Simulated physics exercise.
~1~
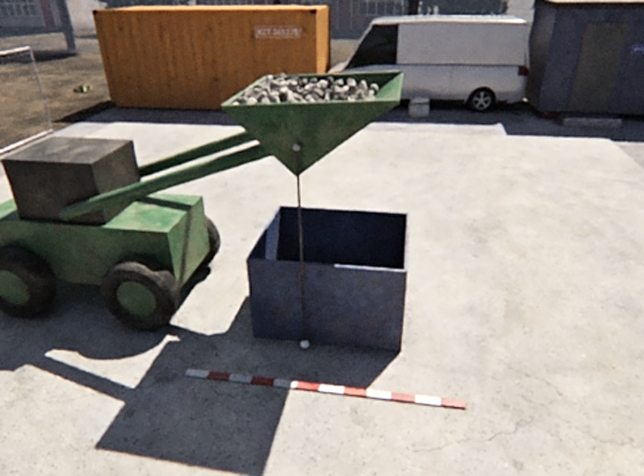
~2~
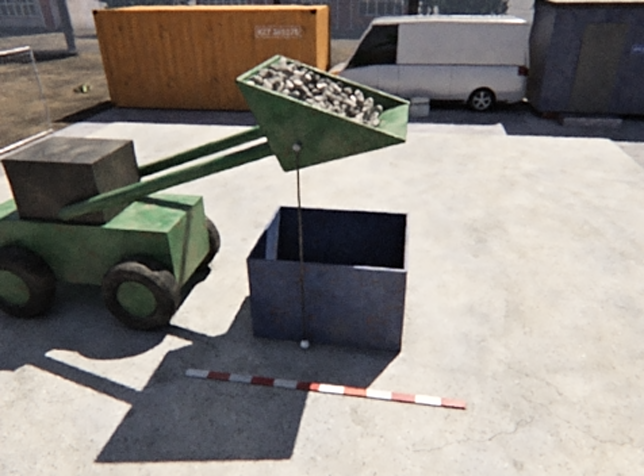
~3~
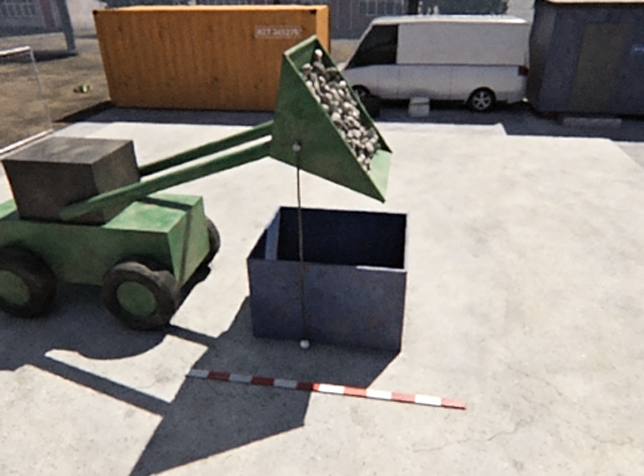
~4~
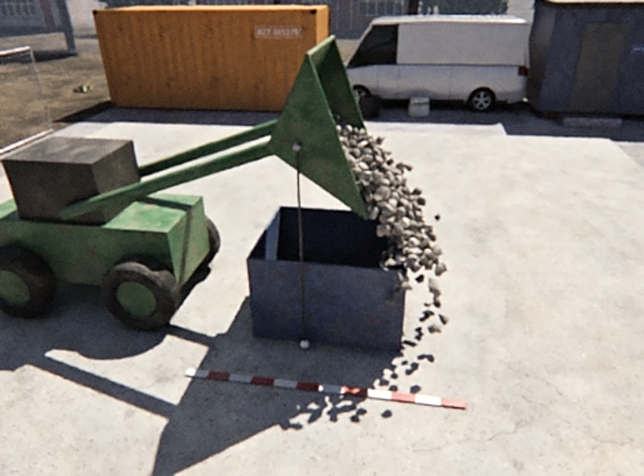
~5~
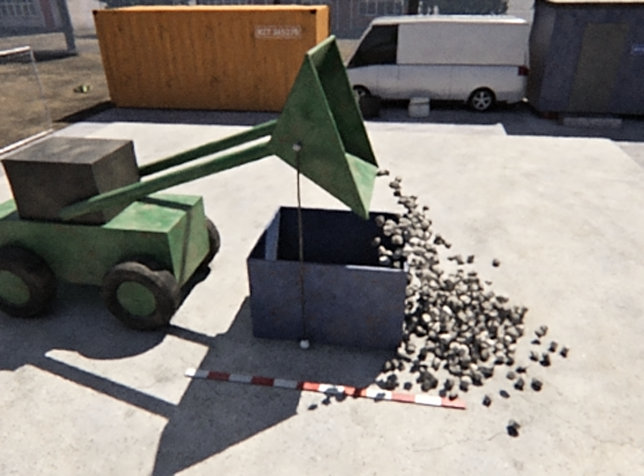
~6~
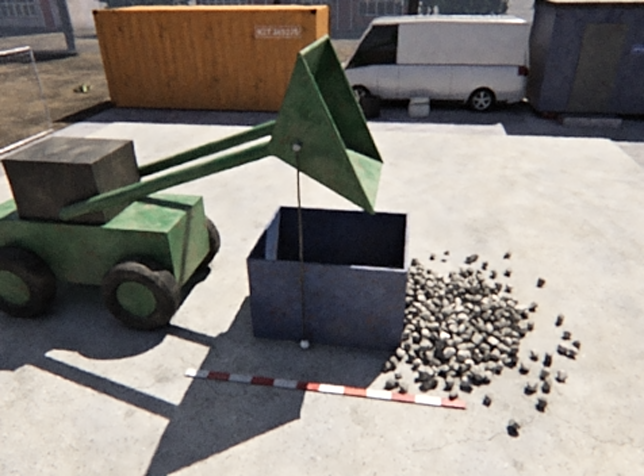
A green loader tipped its raised bucket of grey stones forward over a dark open bin, and the load poured out toward the right. Most of the stones missed and ended in a scattered heap on the concrete beside the bin, leaving the bucket empty.
